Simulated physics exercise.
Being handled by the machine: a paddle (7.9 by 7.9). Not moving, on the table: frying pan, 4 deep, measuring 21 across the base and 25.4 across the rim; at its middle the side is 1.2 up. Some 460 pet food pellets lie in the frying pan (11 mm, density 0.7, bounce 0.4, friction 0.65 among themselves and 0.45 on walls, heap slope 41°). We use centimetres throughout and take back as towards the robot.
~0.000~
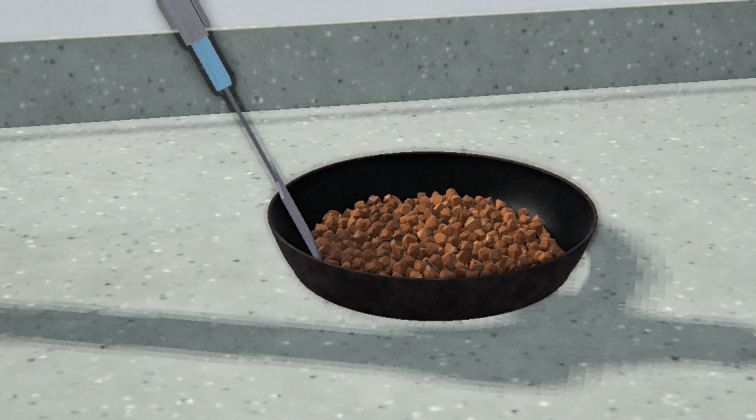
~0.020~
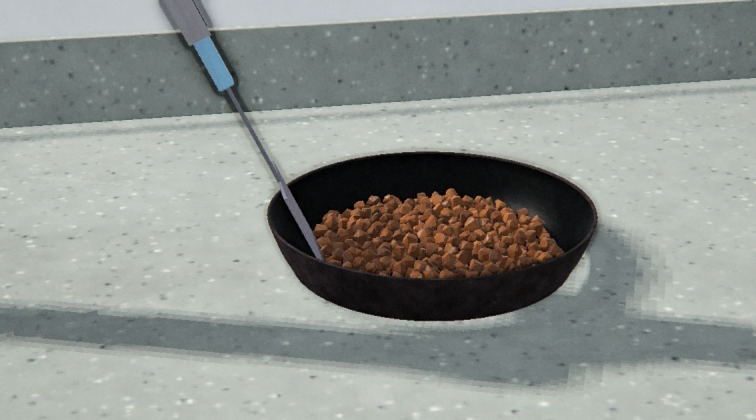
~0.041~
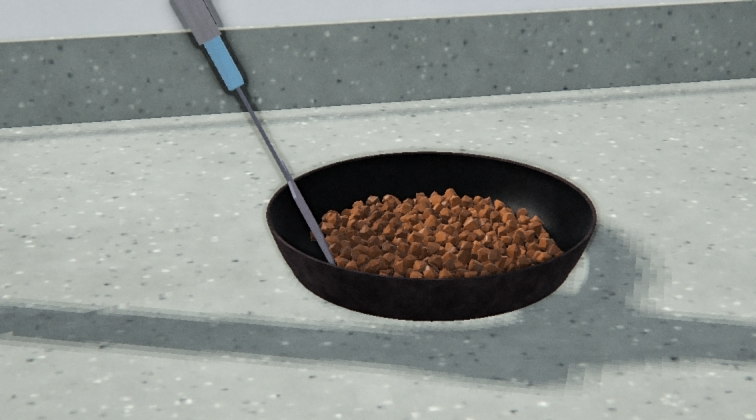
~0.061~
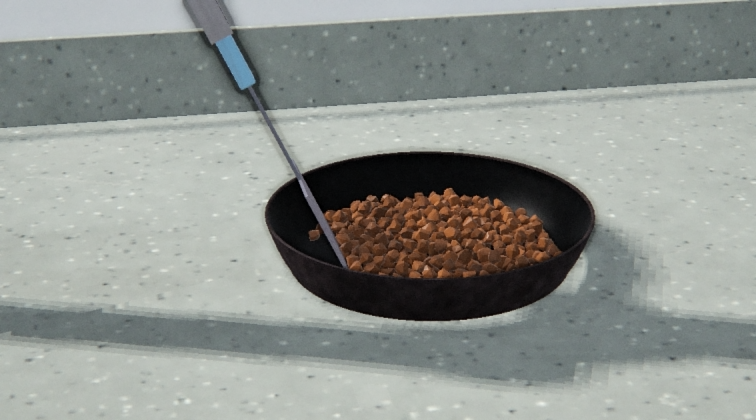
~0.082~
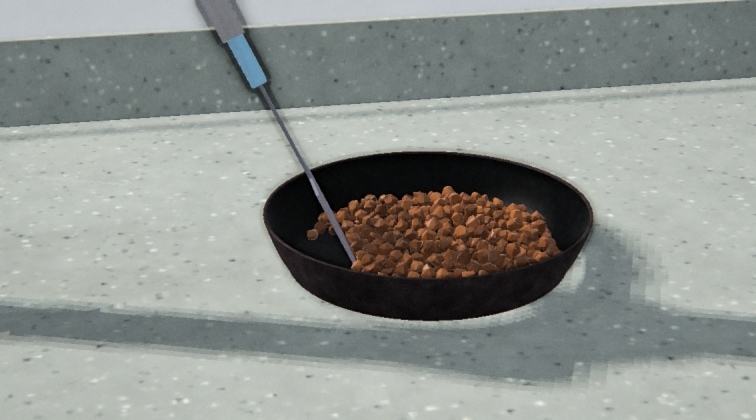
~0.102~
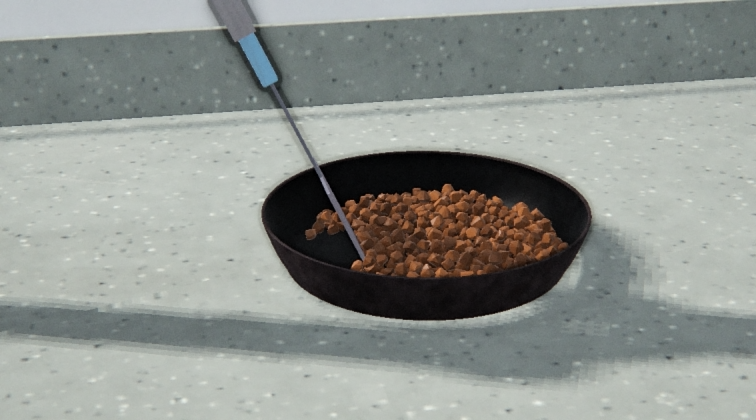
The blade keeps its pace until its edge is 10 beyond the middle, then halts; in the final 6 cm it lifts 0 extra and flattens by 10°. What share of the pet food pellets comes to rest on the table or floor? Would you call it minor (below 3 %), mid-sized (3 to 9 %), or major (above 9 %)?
I would call it major.
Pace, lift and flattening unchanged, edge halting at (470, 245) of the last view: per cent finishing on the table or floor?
Around 0 percent.
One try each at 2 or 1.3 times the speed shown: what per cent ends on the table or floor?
Roughly 20 % and roughly 15 %.
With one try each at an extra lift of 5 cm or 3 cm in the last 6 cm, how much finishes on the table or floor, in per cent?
Roughly 15 % and then 20 %.
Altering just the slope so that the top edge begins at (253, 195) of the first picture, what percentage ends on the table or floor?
Some 5 per cent.
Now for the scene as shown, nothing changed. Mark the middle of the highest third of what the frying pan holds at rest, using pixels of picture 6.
Close to pixel (544, 205).
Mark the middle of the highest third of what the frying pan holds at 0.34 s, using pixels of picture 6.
I'd put it somewhere near (543, 204).
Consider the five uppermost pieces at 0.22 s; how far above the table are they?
Roughly 4 cm.
After 0.22 s, sloping 65°, highest piece 5 above the table; 464 in the frying pan.
After 0.34 s, sloping 61°, highest piece 7 above the table; 456 in the frying pan, 1 on the table or floor, 7 on the blade or in flight.
After 0.60 s, sloping 55°, highest piece 6 above the table; 398 in the frying pan, 61 on the table or floor, 5 on the blade or in flight.
After 1.65 s, sloping 55°, highest piece 6 above the table; 398 in the frying pan, 66 on the table or floor.
At rest, 398 in the frying pan, 66 on the table or floor. That is 14 % on the table or floor.
